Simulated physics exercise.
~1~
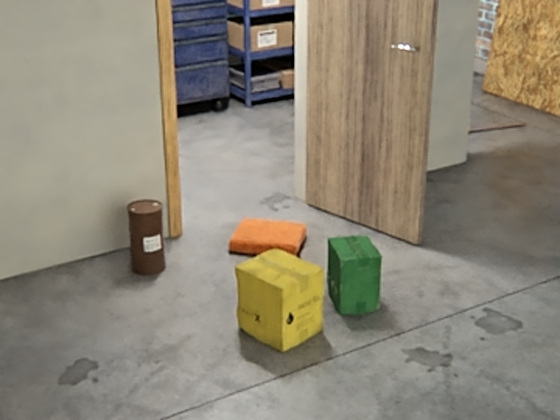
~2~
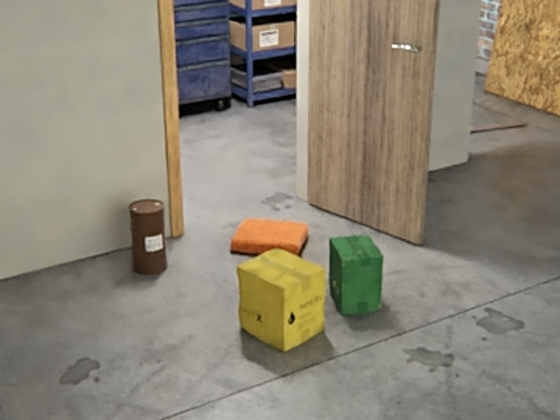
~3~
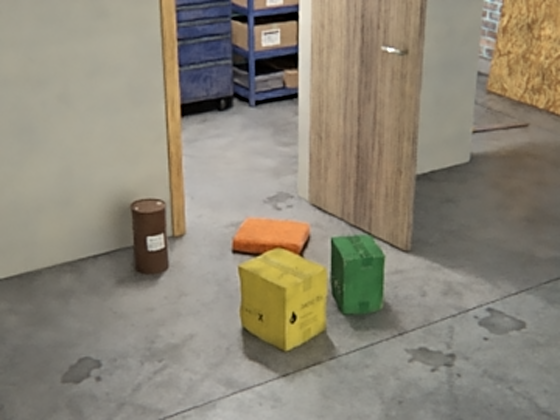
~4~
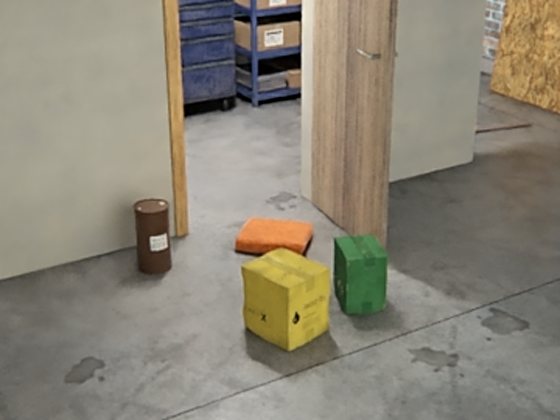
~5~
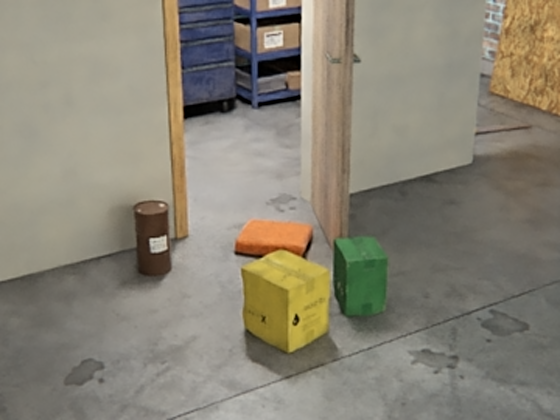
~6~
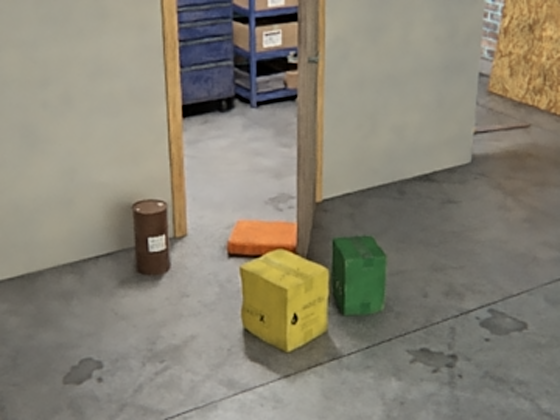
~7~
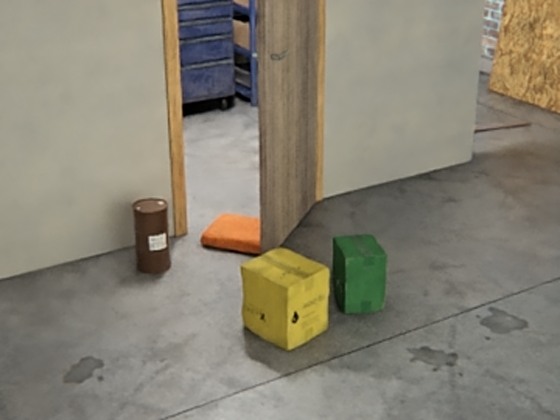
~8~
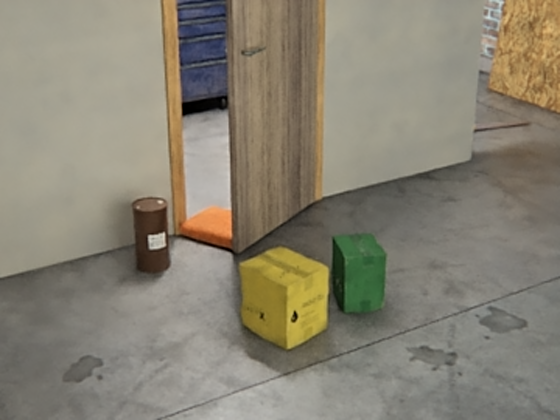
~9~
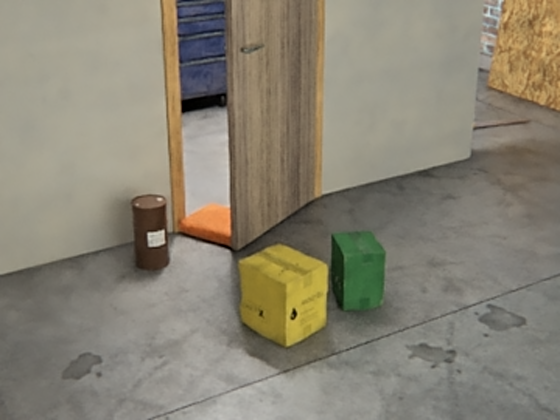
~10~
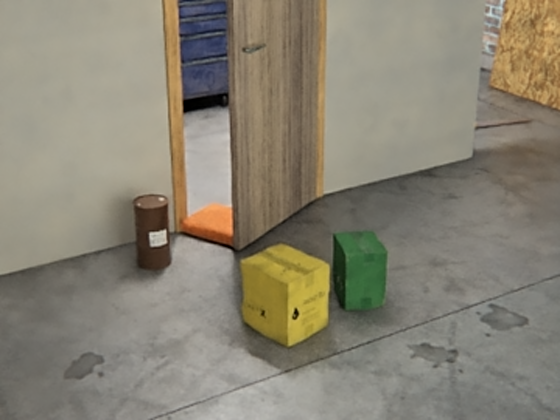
In this clip, a wooden door swings toward its frame near a yellow box, a green box and a brown canister, pushing an orange cushion left along the floor until the cushion rests in the doorway and the door stops partly open, the other objects unmoved.
